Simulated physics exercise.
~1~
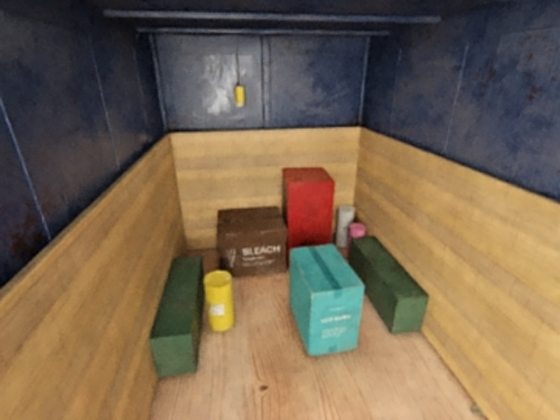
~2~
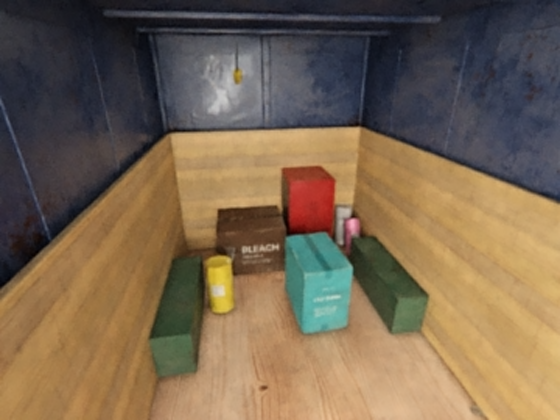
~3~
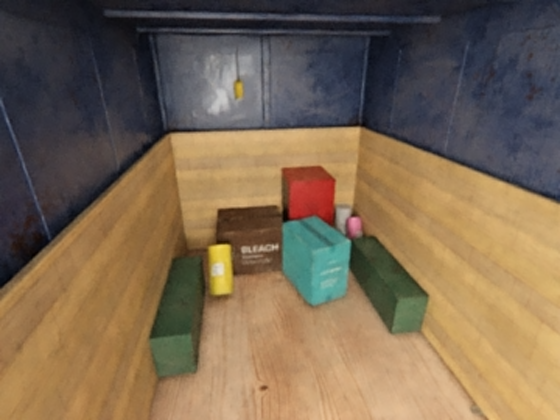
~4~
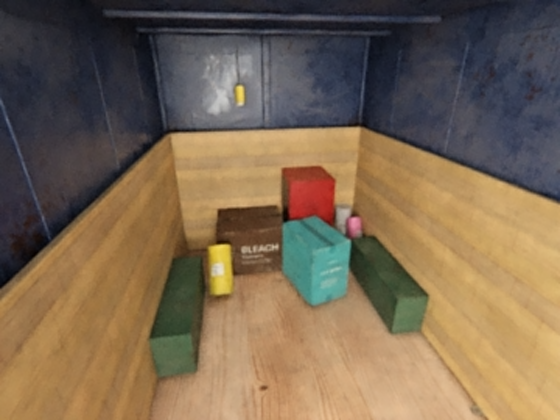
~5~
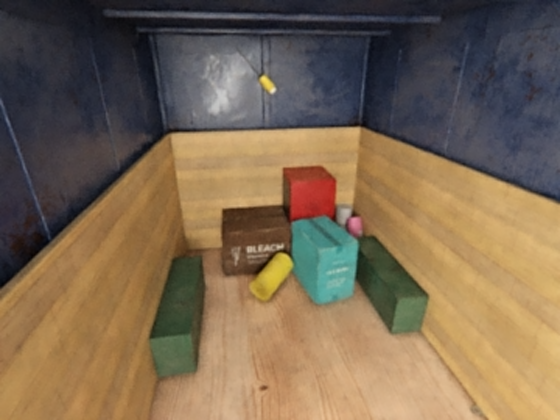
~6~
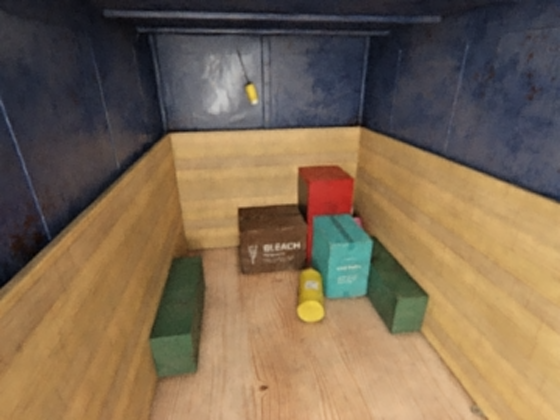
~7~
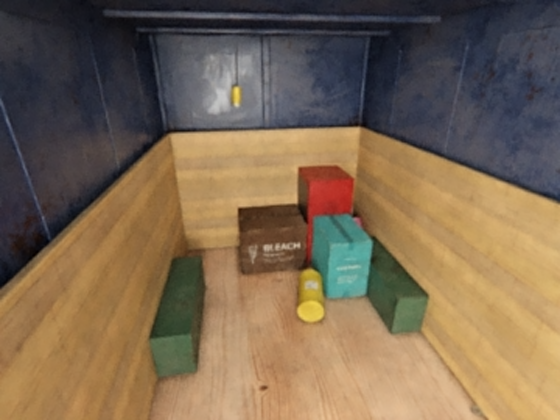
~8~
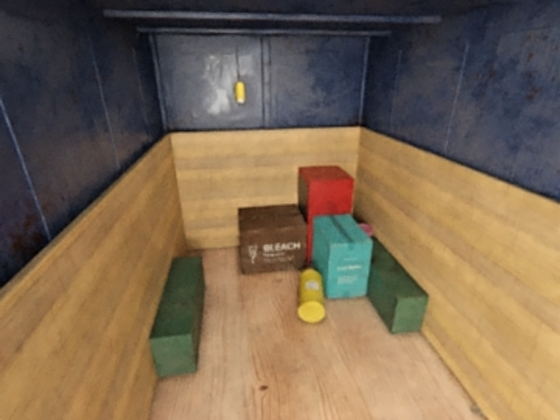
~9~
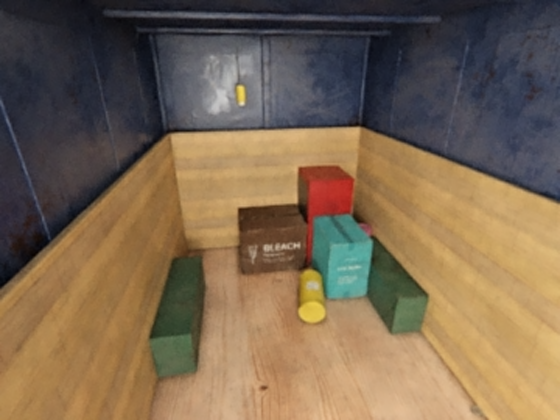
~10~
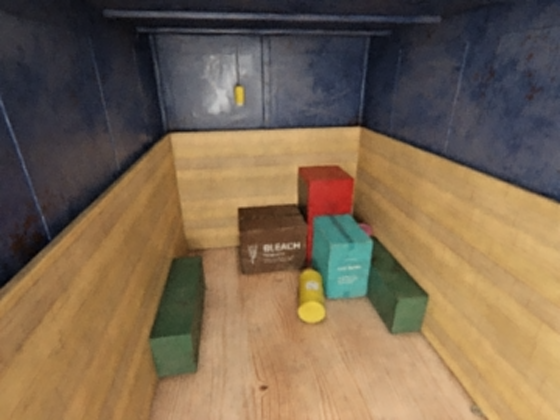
A red box, a brown bleach box, a turquoise box and some canisters stood in a van's load bay; the smaller items slid forwards, then the load shifted right and the yellow canister toppled, ending on its side beside the turquoise box.
